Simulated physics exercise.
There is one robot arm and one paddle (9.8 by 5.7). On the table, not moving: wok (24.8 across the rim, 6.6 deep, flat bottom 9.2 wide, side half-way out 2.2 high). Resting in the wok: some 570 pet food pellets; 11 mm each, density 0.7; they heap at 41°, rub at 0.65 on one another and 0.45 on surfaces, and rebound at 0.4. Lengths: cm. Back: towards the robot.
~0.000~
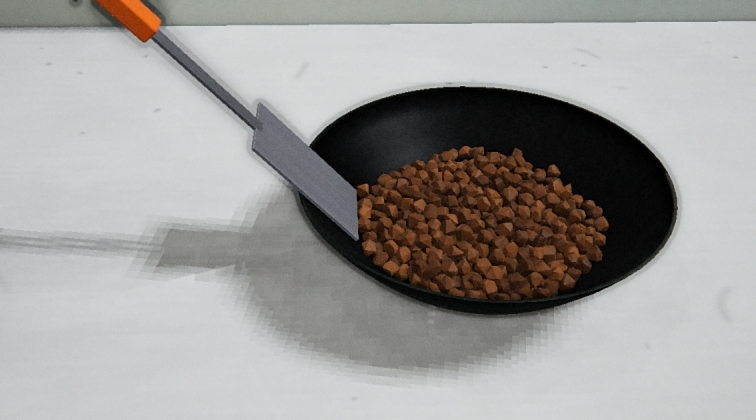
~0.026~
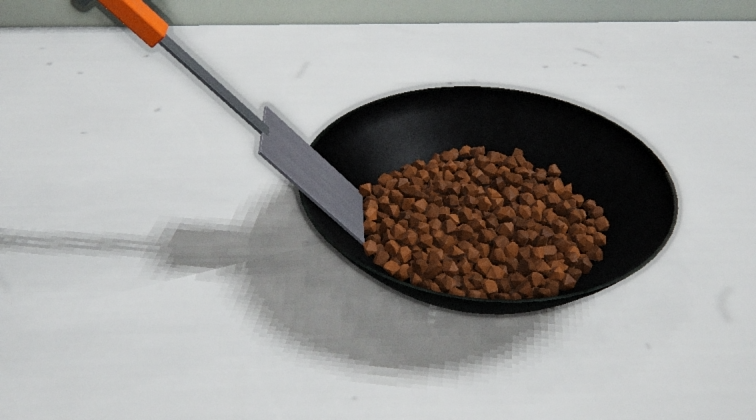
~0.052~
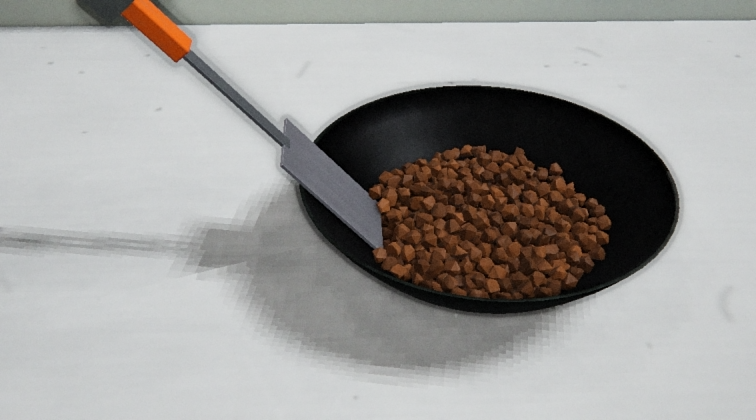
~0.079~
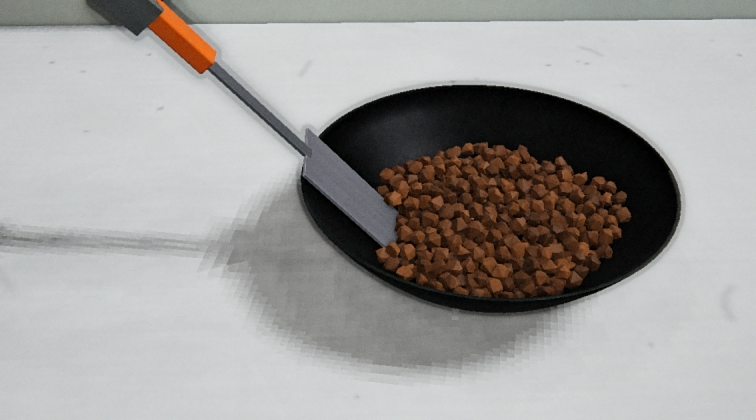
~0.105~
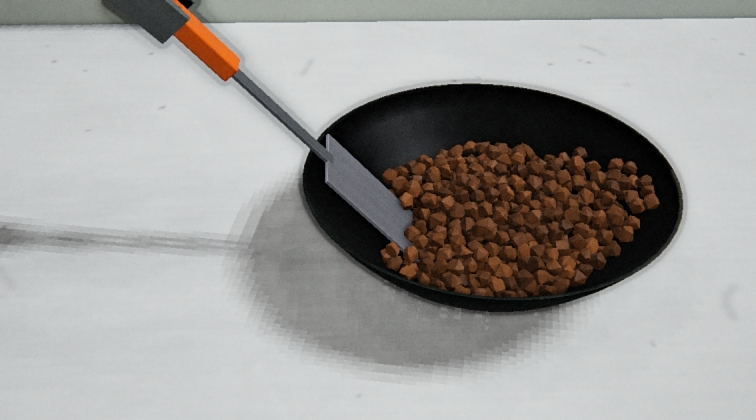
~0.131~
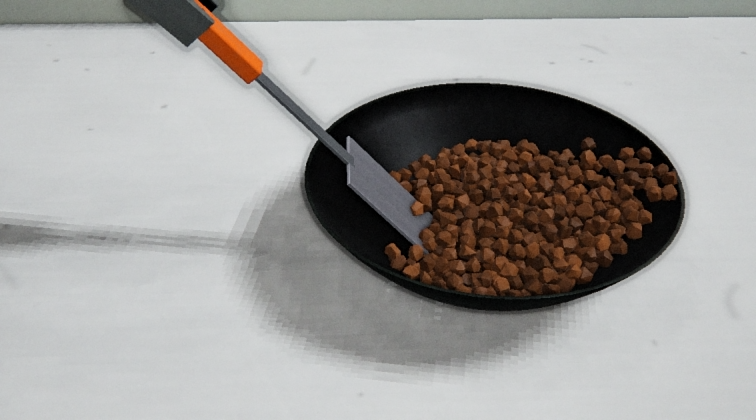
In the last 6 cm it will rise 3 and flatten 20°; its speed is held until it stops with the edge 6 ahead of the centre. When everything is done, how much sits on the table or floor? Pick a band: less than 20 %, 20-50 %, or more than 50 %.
It falls in the band less than 20 %.
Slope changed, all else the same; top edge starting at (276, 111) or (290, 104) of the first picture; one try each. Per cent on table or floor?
About 5 and 10 per cent.
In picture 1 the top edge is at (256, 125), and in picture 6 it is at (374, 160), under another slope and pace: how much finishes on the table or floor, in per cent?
Around 10 per cent finishes on the table or floor.
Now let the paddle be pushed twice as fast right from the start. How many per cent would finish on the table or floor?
Then about 25 per cent.
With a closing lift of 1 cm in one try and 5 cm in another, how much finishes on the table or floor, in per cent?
First try around 10 percent, second try around 5 percent.
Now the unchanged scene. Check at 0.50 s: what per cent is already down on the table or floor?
Roughly 5 percent.
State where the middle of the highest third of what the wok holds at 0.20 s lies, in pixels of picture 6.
Roughly pixel (590, 193).
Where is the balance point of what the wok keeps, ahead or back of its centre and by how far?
Offset: About 4.5 cm, ahead.
After 0.20 s, sloping 48°, highest piece 8 above the table; 568 in the wok, 1 on the blade or in flight.
After 0.27 s, sloping 38°, highest piece 9 above the table; 558 in the wok, 1 on the table or floor, 10 on the blade or in flight.
After 0.50 s, sloping 29°, highest piece 8 above the table; 542 in the wok, 27 on the table or floor.
After 1.55 s, sloping 29°, highest piece 8 above the table; 542 in the wok, 27 on the table or floor.
In the end, 542 in the wok, 27 on the table or floor. That is 5 % on the table or floor.
